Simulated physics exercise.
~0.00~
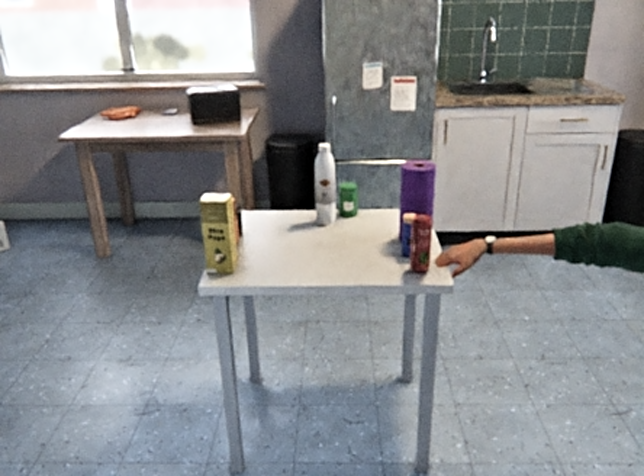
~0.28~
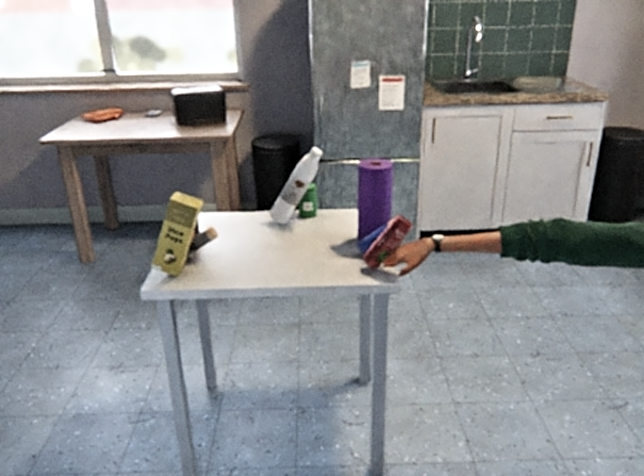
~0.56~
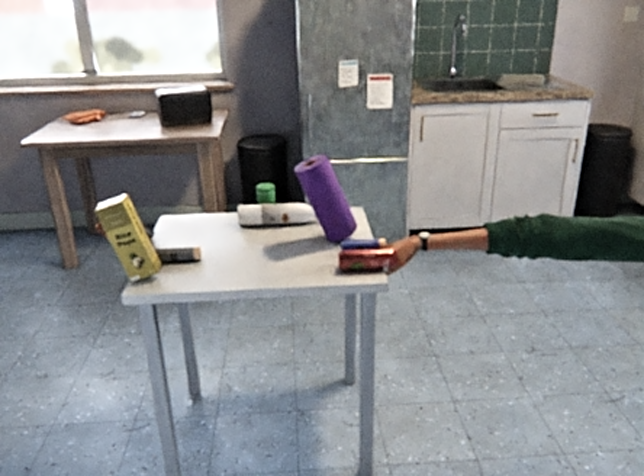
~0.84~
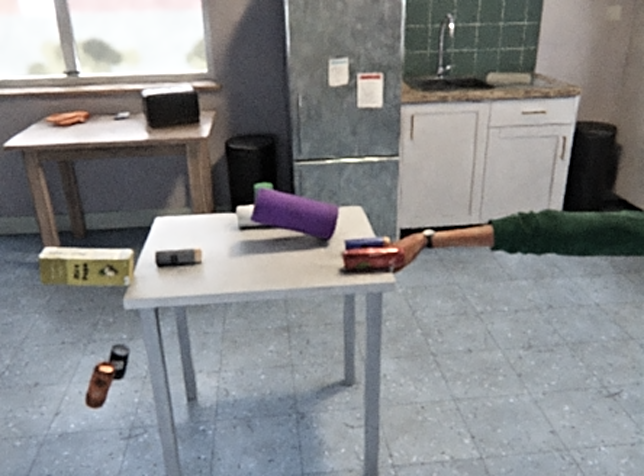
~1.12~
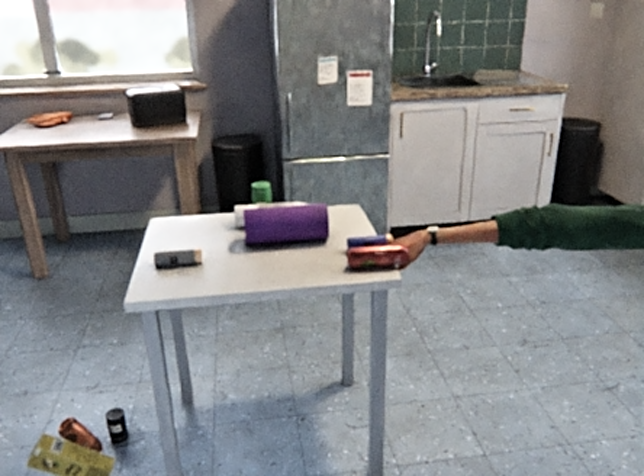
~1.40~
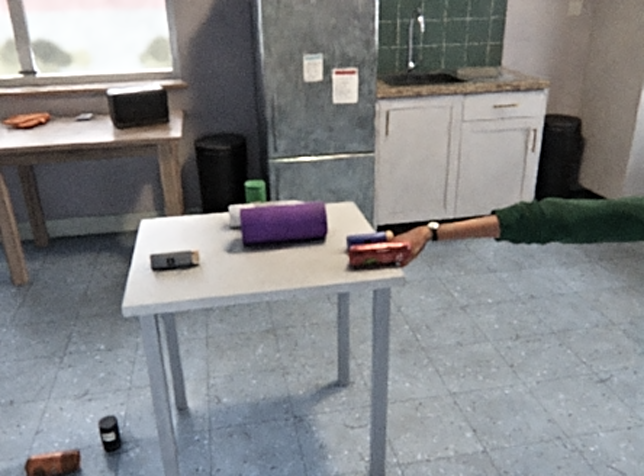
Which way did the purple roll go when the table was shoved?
The purple roll moved to the left, tipping over onto its side on the tabletop.
